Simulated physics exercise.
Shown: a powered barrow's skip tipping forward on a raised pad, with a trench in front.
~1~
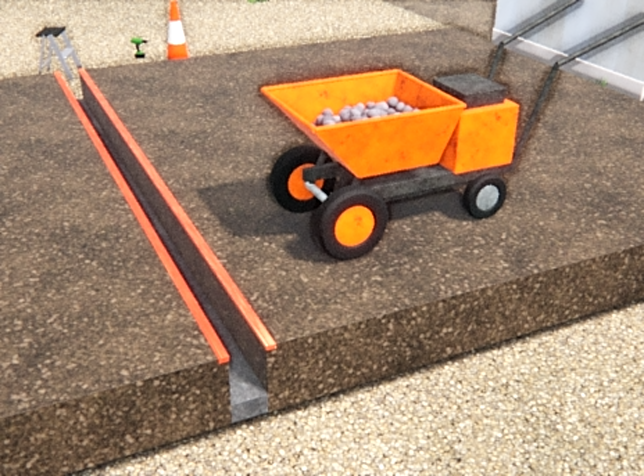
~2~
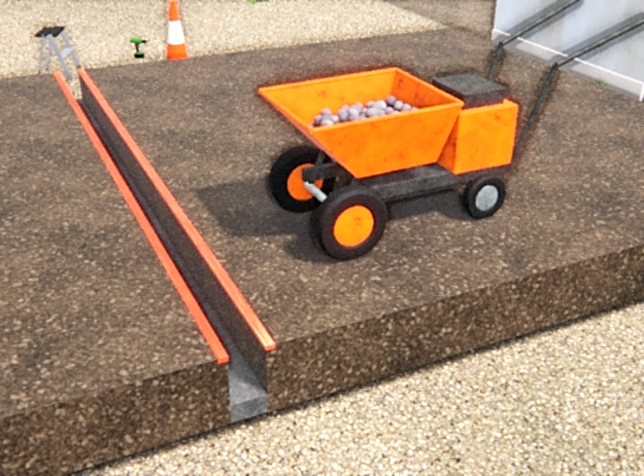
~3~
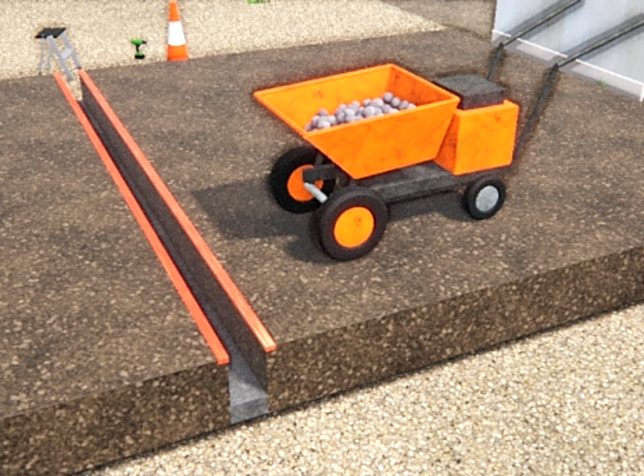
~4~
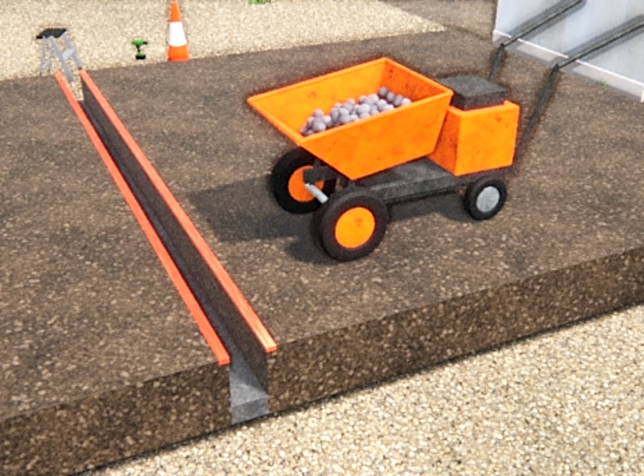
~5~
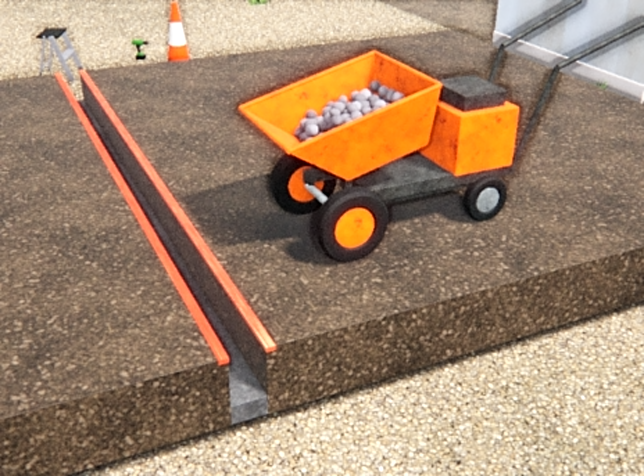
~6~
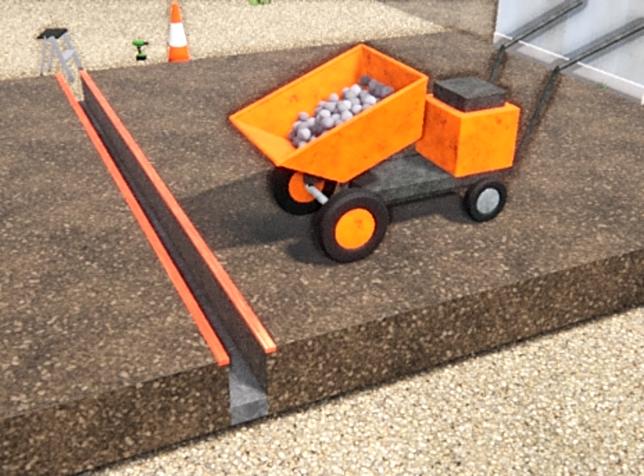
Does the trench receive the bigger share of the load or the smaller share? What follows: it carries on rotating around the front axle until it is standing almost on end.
The trench receives the bigger share.
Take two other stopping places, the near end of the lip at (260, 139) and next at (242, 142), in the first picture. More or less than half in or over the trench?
Well, parked at the first spot it'd be short of the halfway mark, and at the second it'd be short of the halfway mark.
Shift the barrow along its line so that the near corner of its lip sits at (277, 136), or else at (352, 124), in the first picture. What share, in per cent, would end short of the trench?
In turn, around 0 per cent and 40 per cent.
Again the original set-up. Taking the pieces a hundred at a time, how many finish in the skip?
Roughly 5 %.
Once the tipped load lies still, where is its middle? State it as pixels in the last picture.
Once nothing moves, the middle sits near (193, 286).
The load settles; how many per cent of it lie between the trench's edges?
It works out at some 75 %.
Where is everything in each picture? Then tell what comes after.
In the first picture, lip of the skip (315, 130), level; top of the load (384, 122), round cobbles; first edge of the trench (247, 309); far edge (202, 320), the trench under half as wide as the skip, and about as deep as wide.
In the second picture, lip of the skip (312, 131), tipped barely; top of the load (382, 121).
In the third picture, lip of the skip (307, 136), tipped barely; top of the load (379, 120).
In the fourth picture, lip of the skip (300, 142), tipped a little; top of the load (374, 117).
In the fifth picture, lip of the skip (289, 151), tipped clearly; top of the load (381, 106).
In the sixth picture, lip of the skip (279, 163), tipped clearly; top of the load (379, 104); first edge of the trench (247, 312); far edge (202, 323).
Just after the last frame, skip tipped steeply; every one in the skip.
A moment on, skip tipped right over; the larger part in the skip; about a tenth short of the trench; roughly a quarter in or heaped over the trench.
Further on, skip tipped right over; about a tenth in the skip; about a tenth short of the trench; roughly two thirds in or heaped over the trench; about a tenth beyond it.
When it is over, skip tipped right over; about a tenth in the skip; about a tenth short of the trench; the larger part in or heaped over the trench; about a tenth beyond it.
